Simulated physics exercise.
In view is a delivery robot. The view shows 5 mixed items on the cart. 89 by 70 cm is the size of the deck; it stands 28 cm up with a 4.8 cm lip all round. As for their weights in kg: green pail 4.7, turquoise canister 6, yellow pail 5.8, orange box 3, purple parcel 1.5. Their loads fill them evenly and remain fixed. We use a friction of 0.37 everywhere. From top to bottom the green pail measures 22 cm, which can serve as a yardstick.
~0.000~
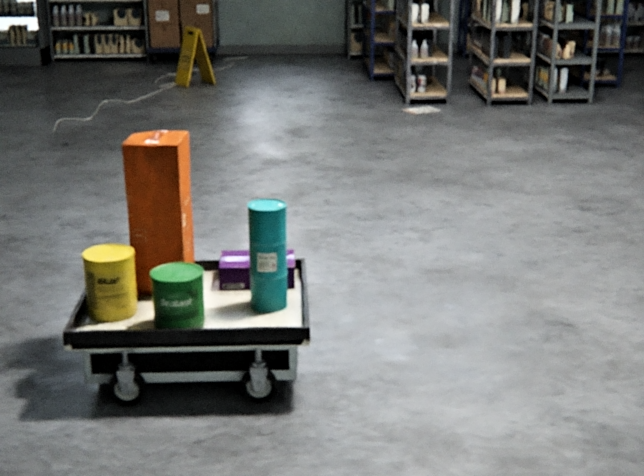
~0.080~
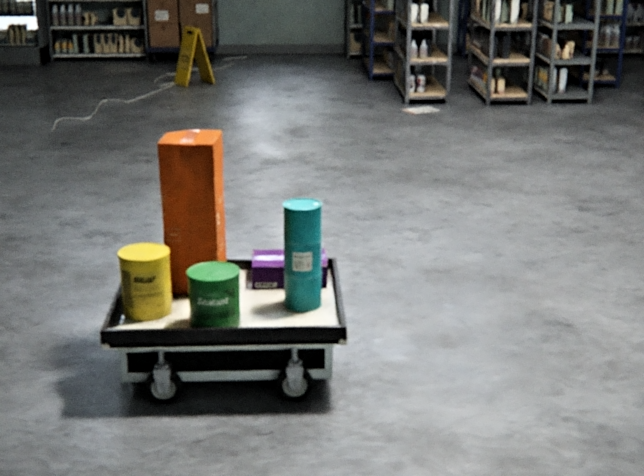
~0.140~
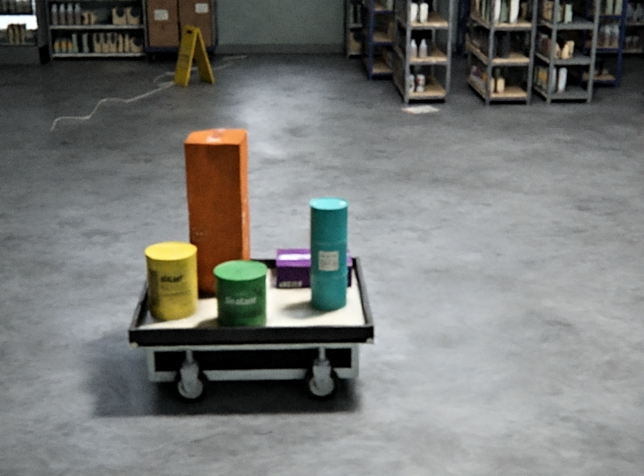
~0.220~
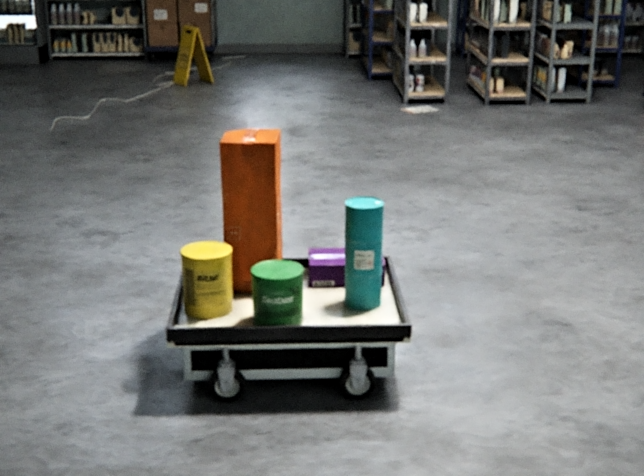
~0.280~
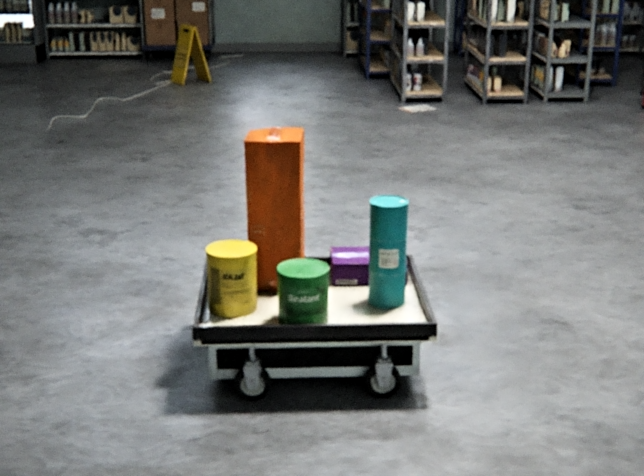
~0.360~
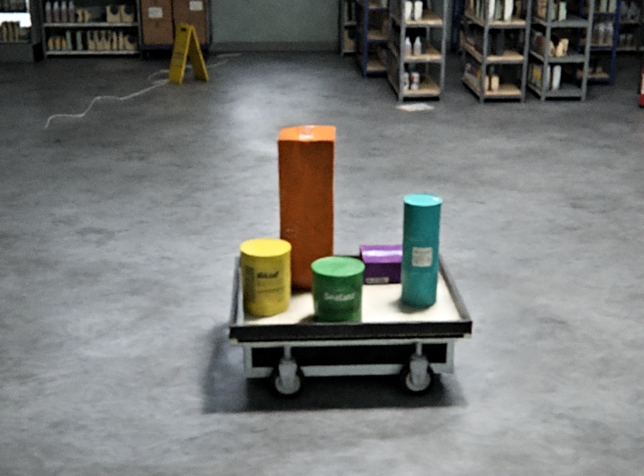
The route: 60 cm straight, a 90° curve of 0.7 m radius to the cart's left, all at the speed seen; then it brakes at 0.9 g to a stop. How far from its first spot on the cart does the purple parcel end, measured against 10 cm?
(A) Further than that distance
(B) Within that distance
A.
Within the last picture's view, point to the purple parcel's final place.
In the end it sits at around (453, 177).
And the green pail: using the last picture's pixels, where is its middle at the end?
Near (475, 180).
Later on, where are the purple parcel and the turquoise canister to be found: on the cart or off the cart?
Result: Purple parcel remains in bounds, turquoise canister goes out of bounds.
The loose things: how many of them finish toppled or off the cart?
2.
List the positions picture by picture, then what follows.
The first frame shows cart 0 cm along; purple parcel (258, 269); green pail (178, 299).
The second frame shows cart 14 cm along; yellow pail (146, 282); orange box (194, 213).
The third frame shows cart 25 cm along; green pail (242, 297); turquoise canister (329, 254).
The fourth frame shows cart 40 cm along; yellow pail (208, 280); orange box (253, 211).
The fifth frame shows cart 50 cm along; green pail (303, 294); turquoise canister (388, 252).
The sixth frame shows cart 65 cm along; purple parcel (398, 264); yellow pail (266, 277).
Around 0.76 s, cart 137 cm along, turned 51°; turquoise canister now off the cart; purple parcel shifted 35 cm near (501, 237); orange box shifted 8 cm.
Around 1.16 s, cart 208 cm along, turned 90°; purple parcel shifted 43 cm near (462, 183); yellow pail at 6° to upright; orange box shifted 18 cm.
Finally (3.1 s), off the cart, turquoise canister; on their side or leaning hard on the cart, orange box; not toppled but over 10 cm from the start, yellow pail and purple parcel; the last one still in place (within 10 cm). In the last view, purple parcel near (453, 177).
